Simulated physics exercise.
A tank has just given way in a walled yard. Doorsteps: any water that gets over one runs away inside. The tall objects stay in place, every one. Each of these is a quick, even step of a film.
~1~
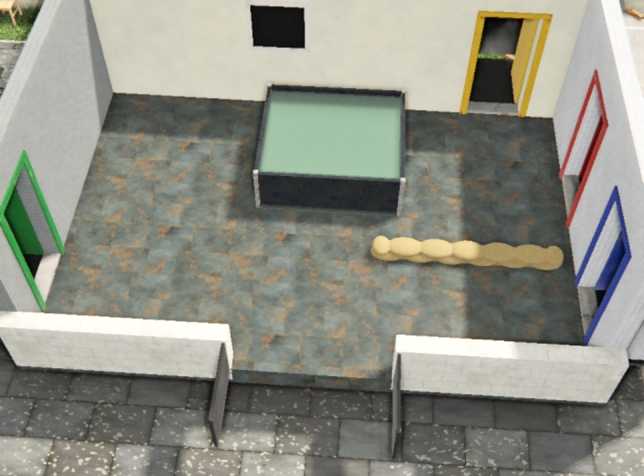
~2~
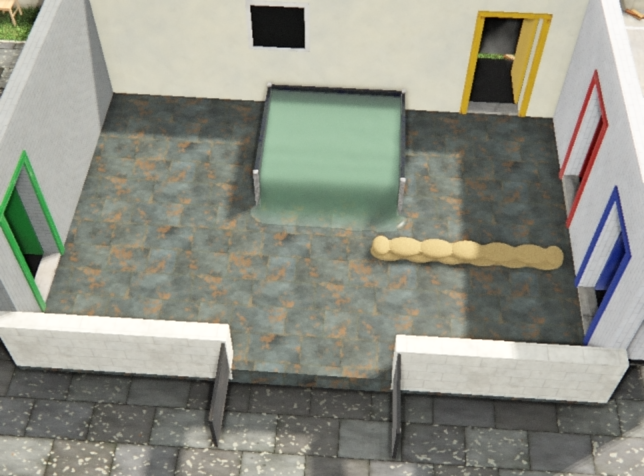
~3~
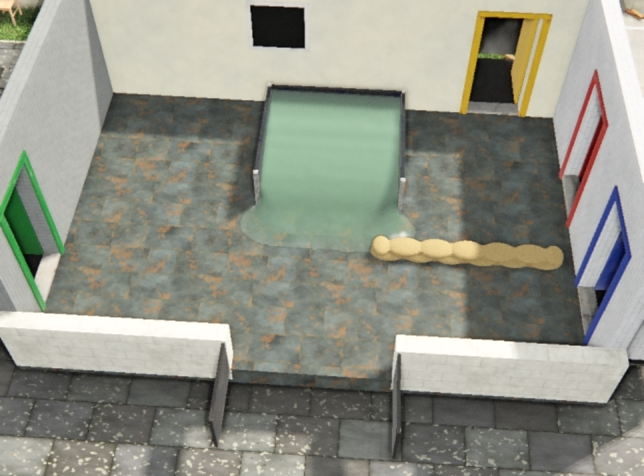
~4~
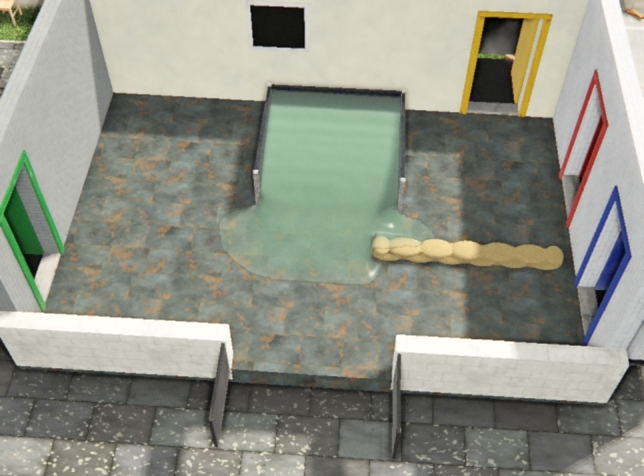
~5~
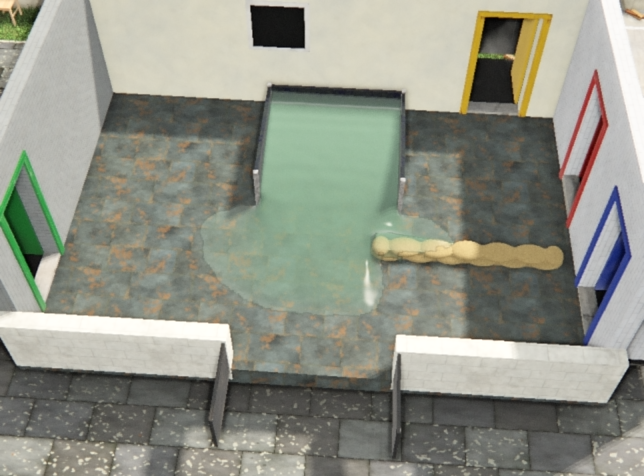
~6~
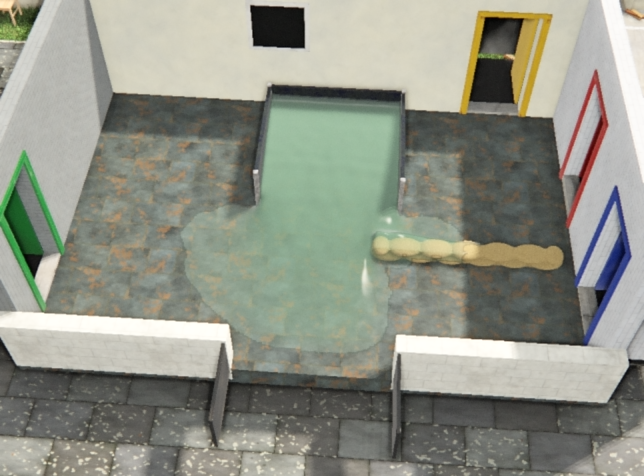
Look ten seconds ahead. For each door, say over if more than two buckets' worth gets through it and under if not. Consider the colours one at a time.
Yellow door: Under, red door: Under, green door: Over, blue door: Over.
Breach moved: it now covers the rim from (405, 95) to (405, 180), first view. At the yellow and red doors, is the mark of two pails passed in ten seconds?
The yellow ends up above, while the red ends up above.
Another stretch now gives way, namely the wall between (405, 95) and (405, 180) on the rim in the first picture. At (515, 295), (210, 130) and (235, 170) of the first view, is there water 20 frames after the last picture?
Going in your order, I'd say drenched, then still bare, then still bare.
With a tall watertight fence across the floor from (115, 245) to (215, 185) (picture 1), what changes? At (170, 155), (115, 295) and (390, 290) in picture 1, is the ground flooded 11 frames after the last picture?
Taking the points in the order given, they are high and dry, inundated and inundated.
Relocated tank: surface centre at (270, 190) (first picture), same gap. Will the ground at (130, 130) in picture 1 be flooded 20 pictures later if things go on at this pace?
Submerged.
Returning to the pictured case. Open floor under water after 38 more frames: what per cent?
Estimated share: About 85 %.
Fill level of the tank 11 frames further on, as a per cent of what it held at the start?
It works out to roughly 28 percent.
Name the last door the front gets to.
I'd go with the yellow one.
A moment on, water covers 35 % of the floor; the yellow door not reached, the red door not reached, the green door not reached, the blue door not reached.
Next, water covers 45 % of the floor; the yellow door not reached, the red door wet at the sill, nothing in, the green door not reached, the blue door wet at the sill, nothing in.
Then, water covers 55 % of the floor; the yellow door wet at the sill, nothing in, the red door under two buckets in, the green door under two buckets in, the blue door wet at the sill, nothing in.
Later, water covers 85 % of the floor; the yellow door under two buckets in, the red door under two buckets in, the green door over two buckets in, the blue door over two buckets in.
In the end, water covers 90 % of the floor; the yellow door under two buckets in, the red door under two buckets in, the green door over two buckets in, the blue door over two buckets in.
